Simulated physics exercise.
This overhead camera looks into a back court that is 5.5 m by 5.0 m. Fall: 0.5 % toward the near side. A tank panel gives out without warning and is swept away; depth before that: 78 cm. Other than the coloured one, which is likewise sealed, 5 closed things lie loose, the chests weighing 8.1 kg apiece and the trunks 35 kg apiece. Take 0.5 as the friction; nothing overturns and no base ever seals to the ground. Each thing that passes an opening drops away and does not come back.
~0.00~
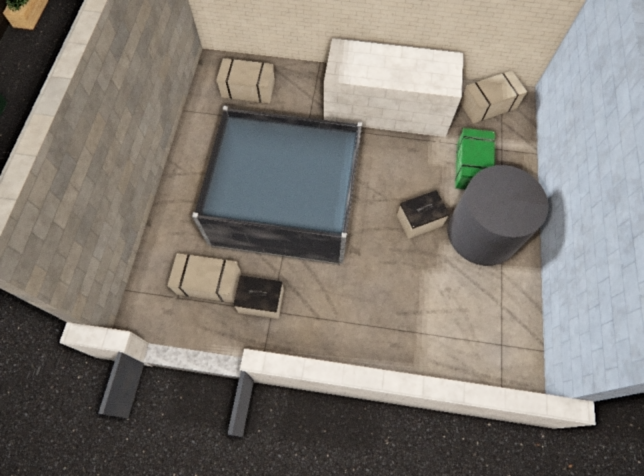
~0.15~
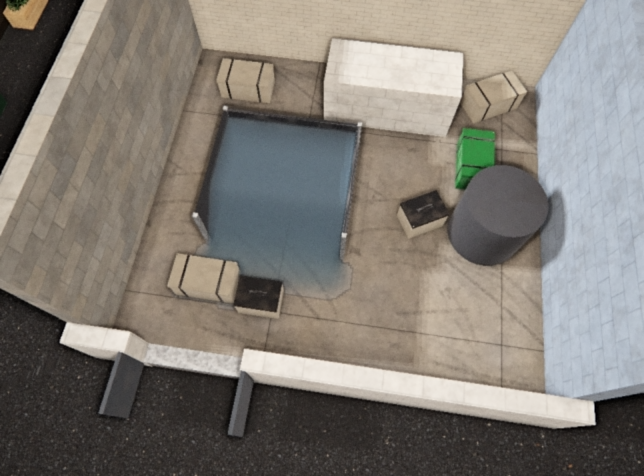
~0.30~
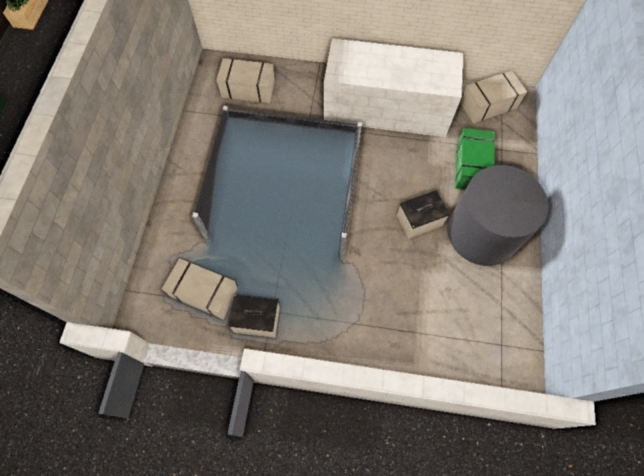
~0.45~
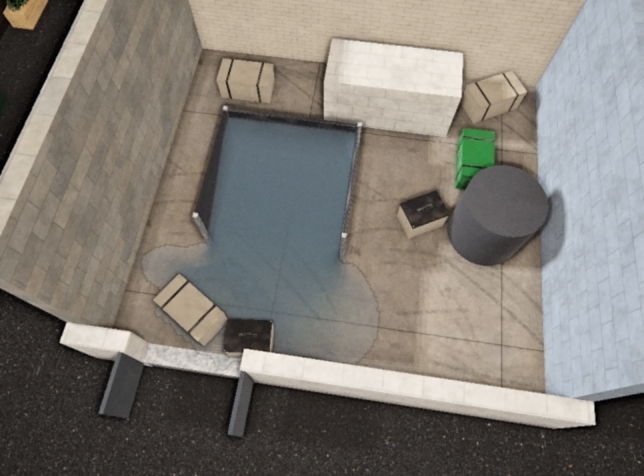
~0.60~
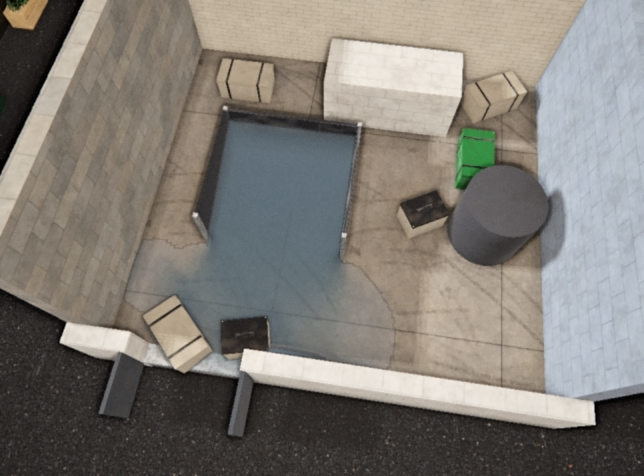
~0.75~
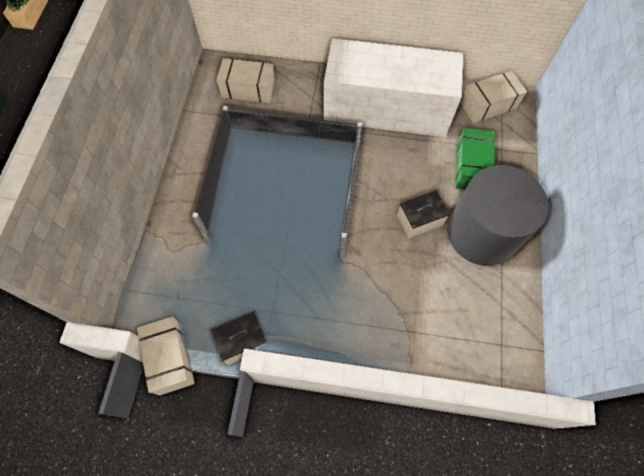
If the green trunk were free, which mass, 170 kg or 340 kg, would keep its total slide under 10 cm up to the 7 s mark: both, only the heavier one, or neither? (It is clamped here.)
Both would.
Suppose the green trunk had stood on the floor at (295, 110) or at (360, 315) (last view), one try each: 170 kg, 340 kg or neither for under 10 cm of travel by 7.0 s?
In that order: The lighter suffices; the lighter suffices.
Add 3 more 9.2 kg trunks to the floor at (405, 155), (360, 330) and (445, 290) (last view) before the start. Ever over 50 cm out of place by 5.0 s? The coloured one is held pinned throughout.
Going through them in that order, the answers are not too far, too far and too far.
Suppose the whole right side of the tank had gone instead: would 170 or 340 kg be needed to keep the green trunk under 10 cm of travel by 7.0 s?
Under that change, only the second option works.
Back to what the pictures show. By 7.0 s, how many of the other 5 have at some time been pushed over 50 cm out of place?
The number is 3.
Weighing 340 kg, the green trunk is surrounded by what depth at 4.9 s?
Something like 4 centimetres.
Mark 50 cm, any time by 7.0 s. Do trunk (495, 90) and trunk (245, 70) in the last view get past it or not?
Below the mark, below the mark.
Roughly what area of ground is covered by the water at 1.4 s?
Wet area: Approx. 10.0 m2.
After 1.4 s the green trunk would be 0 cm from its start with 170 kg and 0 cm from its start with 340 kg; 0 cm of water round it then.
After 3.1 s the green trunk would be 0 cm from its start with 170 kg and 0 cm from its start with 340 kg; 1 cm of water round it then.
After 4.9 s the green trunk would be 0 cm from its start with 170 kg and 0 cm from its start with 340 kg; 4 cm of water round it then.
After 7.0 s the green trunk would be 0 cm from its start with 170 kg and 0 cm from its start with 340 kg; 7 cm of water round it then.
